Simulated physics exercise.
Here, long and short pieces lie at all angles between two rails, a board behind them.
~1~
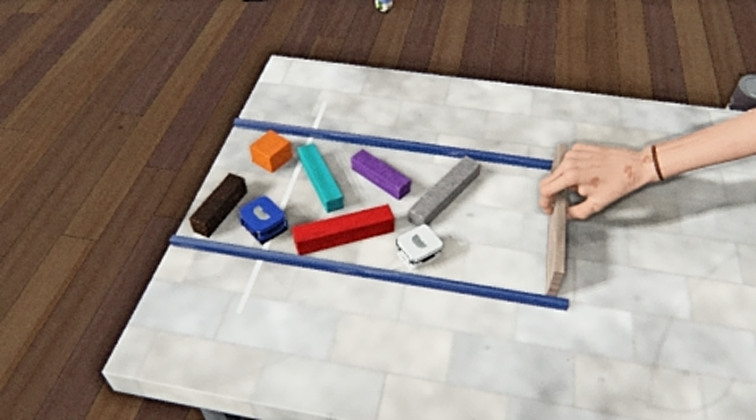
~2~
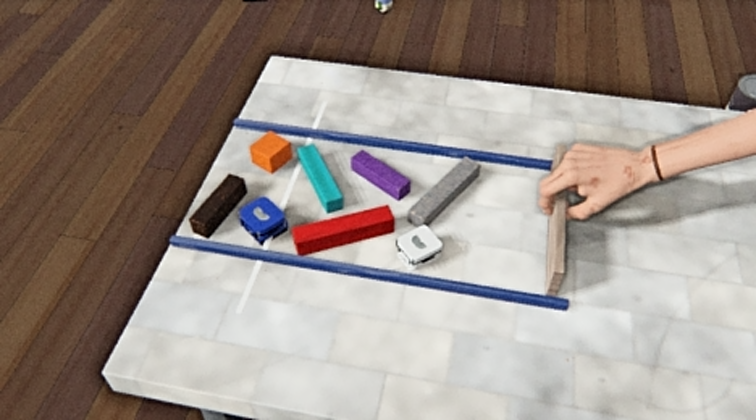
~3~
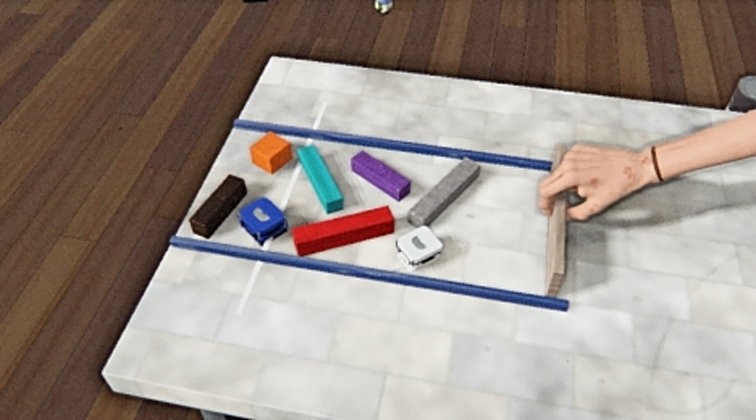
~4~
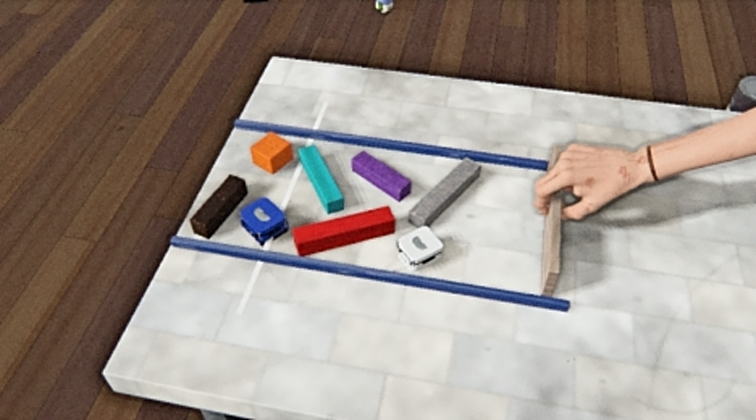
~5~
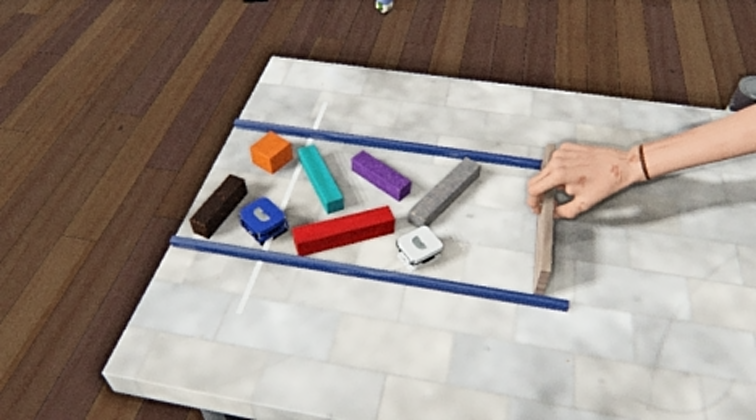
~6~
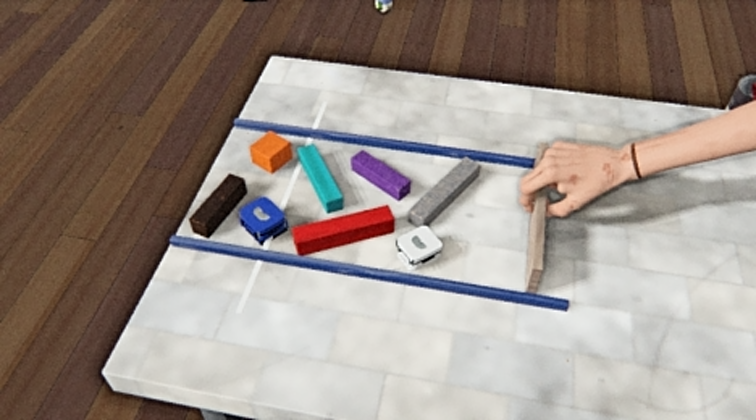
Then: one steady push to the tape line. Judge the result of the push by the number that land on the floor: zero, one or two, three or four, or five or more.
The ones that fall? One or two of them, I think.
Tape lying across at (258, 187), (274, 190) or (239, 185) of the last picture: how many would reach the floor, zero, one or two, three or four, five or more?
In the order the places were given: Three or four, just one or two, five or over.
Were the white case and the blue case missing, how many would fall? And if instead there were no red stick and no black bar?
That gives 0 in the first case, then 0 in the second.
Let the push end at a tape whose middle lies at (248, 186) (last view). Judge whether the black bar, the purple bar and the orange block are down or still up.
Starting with the black bar, it ends up falling, then the purple bar keeps its place, then the orange block ends up falling.
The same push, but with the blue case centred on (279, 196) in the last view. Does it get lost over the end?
Result: It does not come off.
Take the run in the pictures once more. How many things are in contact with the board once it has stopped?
At rest, 2 are in contact.
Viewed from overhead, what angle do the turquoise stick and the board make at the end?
Roughly 0° out of line.
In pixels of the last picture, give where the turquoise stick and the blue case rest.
The turquoise stick at (251, 166), the blue case at (212, 191).
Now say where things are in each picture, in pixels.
The first frame shows black bar (219, 205); orange block (271, 152); blue case (264, 220); board (557, 217); tape (289, 191).
The second frame shows orange block (271, 152); purple bar (380, 175).
The third frame shows blue case (264, 222); turquoise stick (320, 178).
The fourth frame shows black bar (220, 206); white case (420, 250).
The fifth frame shows orange block (272, 153); red stick (344, 231).
The sixth frame shows black bar (219, 205); orange block (271, 152); blue case (264, 221); board (537, 214); tape (289, 192).
A little later, none off yet; black bar at rest near (219, 205); orange block at rest near (271, 152); blue case at rest near (264, 221).
Next, none off yet; black bar at rest near (218, 204); orange block at rest near (271, 152); blue case shifted a little near (251, 210).
When it is over, the number that fall off is one or two; down, black bar.
